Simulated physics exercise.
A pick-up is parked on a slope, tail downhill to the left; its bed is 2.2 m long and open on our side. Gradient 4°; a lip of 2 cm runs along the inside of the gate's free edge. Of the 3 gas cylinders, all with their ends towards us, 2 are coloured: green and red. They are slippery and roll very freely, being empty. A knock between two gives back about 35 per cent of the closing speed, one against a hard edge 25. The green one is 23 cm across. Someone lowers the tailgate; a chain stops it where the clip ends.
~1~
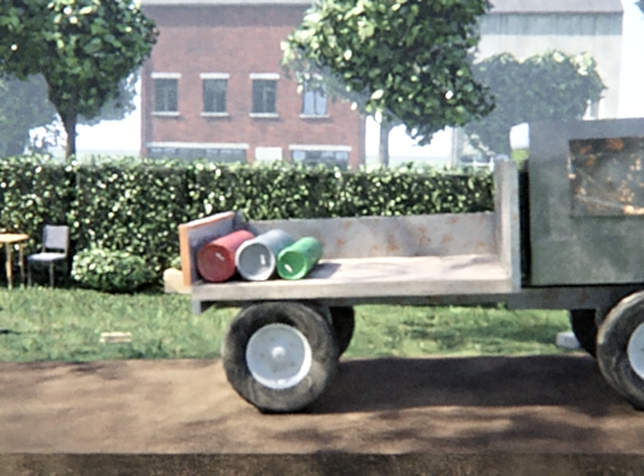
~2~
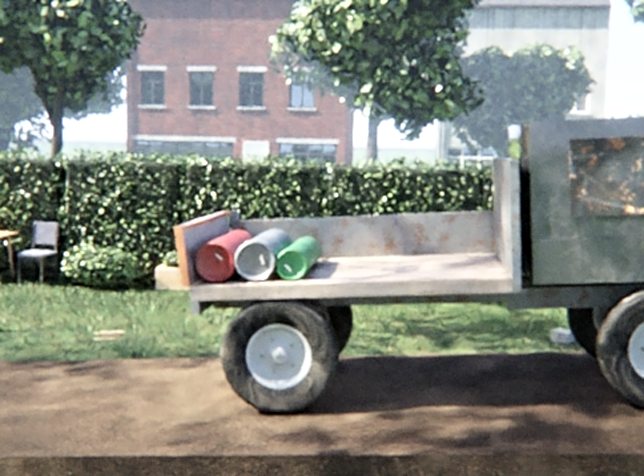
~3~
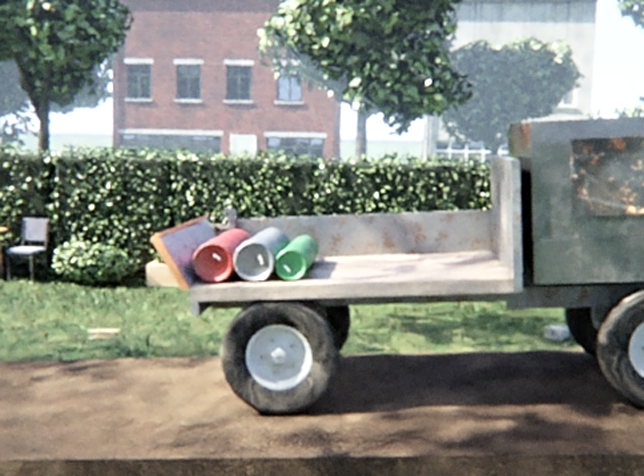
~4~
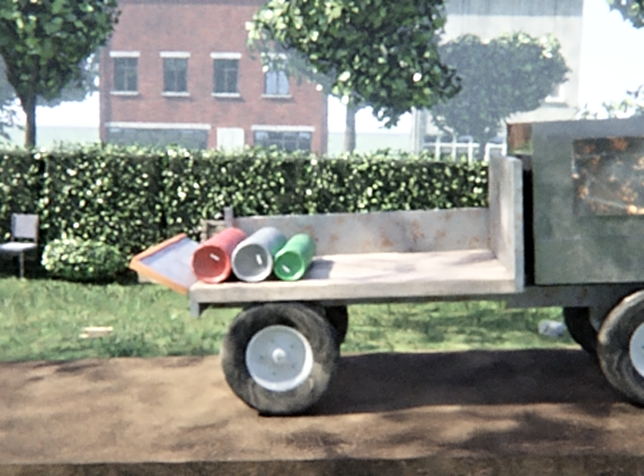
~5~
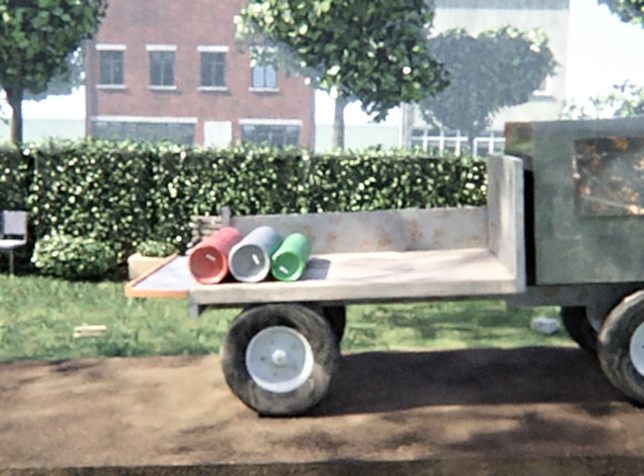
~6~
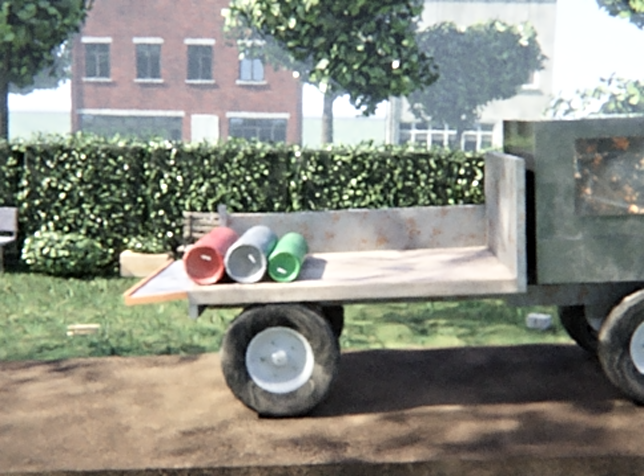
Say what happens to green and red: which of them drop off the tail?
Green gets away. Red drops off the back.
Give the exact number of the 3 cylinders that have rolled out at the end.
3 of them.
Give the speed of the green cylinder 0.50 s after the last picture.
Roughly 0.3 m/s.
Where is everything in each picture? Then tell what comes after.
In the first picture, green at (292, 265), red at (215, 262); gate 86° above level, tip at (184, 228); 3 of the 3 make up the bottom layer on the bed.
In the second picture, green at (291, 265), red at (214, 262); gate 82° above level, tip at (179, 229).
In the third picture, green at (291, 265), red at (213, 263); gate 59° above level, tip at (156, 238).
In the fourth picture, green at (289, 266), red at (211, 263); gate 26° above level, tip at (134, 264).
In the fifth picture, green at (287, 266), red at (208, 264); gate 1° below level, tip at (129, 292).
In the sixth picture, green at (284, 266), red at (204, 265); gate 8° below level, tip at (129, 301).
Then, 0.5 s after the last picture, green is on the bed, 55 cm short of the hinge, rolling left; red is on the gate, 5 cm past the hinge, rolling left; 0 out so far.
Then, 1.0 s after the last picture, green is on the bed, 35 cm short of the hinge, rolling left; red is on the gate, 30 cm past the hinge, rolling left; 0 out so far.
Then, 1.7 s after the last picture, green is on the gate, 5 cm past the hinge, rolling left; red is dropping off the gate; 1 out so far.
Then, 2.4 s after the last picture, green is dropping off the gate; red is out on the ground; 3 out so far.
At rest (6.6 s after the last picture), green is off the vehicle; red is off the vehicle; 3 out so far.
